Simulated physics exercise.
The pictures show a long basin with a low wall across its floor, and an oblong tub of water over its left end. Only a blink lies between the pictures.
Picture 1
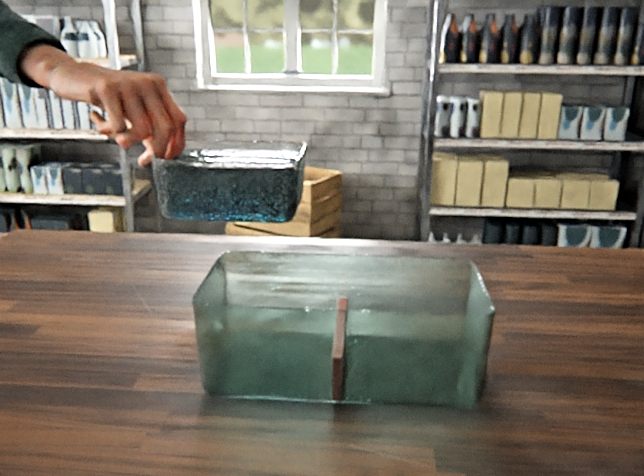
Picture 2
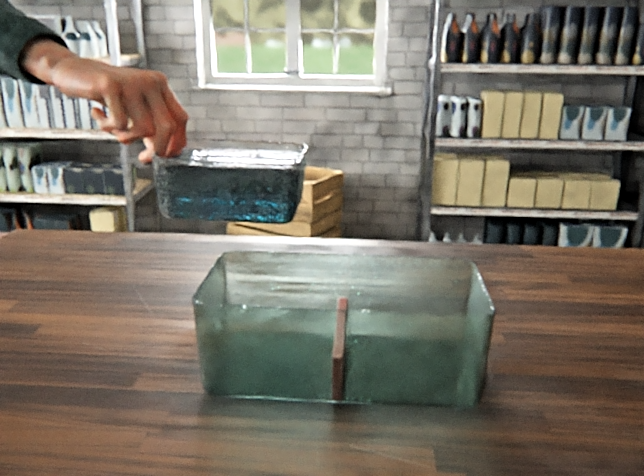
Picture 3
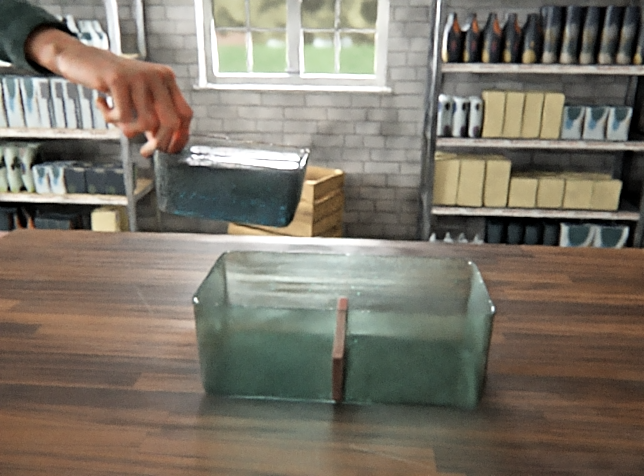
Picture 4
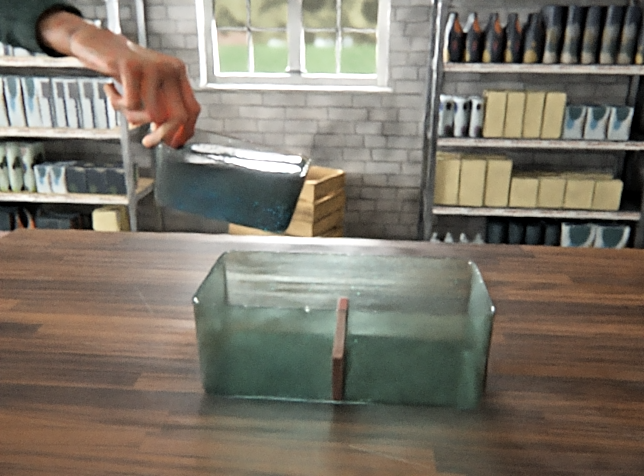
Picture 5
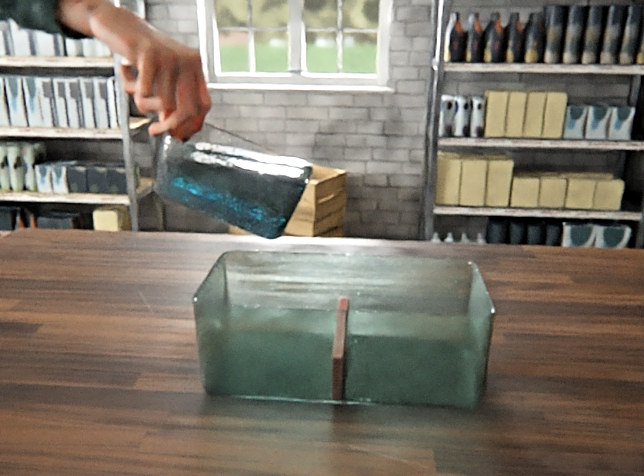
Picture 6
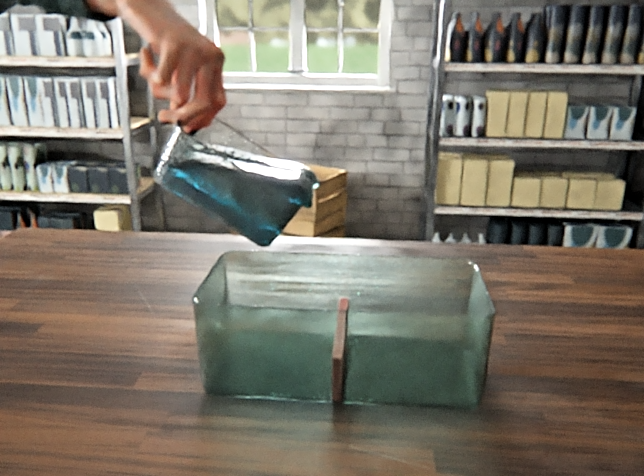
A hand tilts a small glass tub of water rightward above a long basin.
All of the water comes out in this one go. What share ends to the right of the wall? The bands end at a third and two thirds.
The share right of the wall is from a third to two thirds.
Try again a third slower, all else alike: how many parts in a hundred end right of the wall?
Close to 65 per cent.
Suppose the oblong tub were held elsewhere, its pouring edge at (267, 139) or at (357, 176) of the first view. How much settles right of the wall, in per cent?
First some 10, then 85 per cent.
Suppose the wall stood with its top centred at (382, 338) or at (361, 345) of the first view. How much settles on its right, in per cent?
Near 15 % and 35 %.
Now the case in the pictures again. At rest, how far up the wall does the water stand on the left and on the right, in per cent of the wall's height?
Left about 30, right about 30.
A moment on, the oblong tub is tipped on its side and 18 per cent is still to pour, 11 is left of the wall and 36 right of it.
Next, the oblong tub is tipped on its side and 3 per cent is still to pour, 36 is left of the wall and 54 right of it.
Then the oblong tub is tipped on its side and 1 per cent is still to pour, 40 is left of the wall and 53 right of it.
Later the oblong tub is tipped on its side and 0 per cent is still to pour, 43 is left of the wall and 54 right of it.
In the end 43 per cent lies left of the wall, 54 right of it and 3 outside.
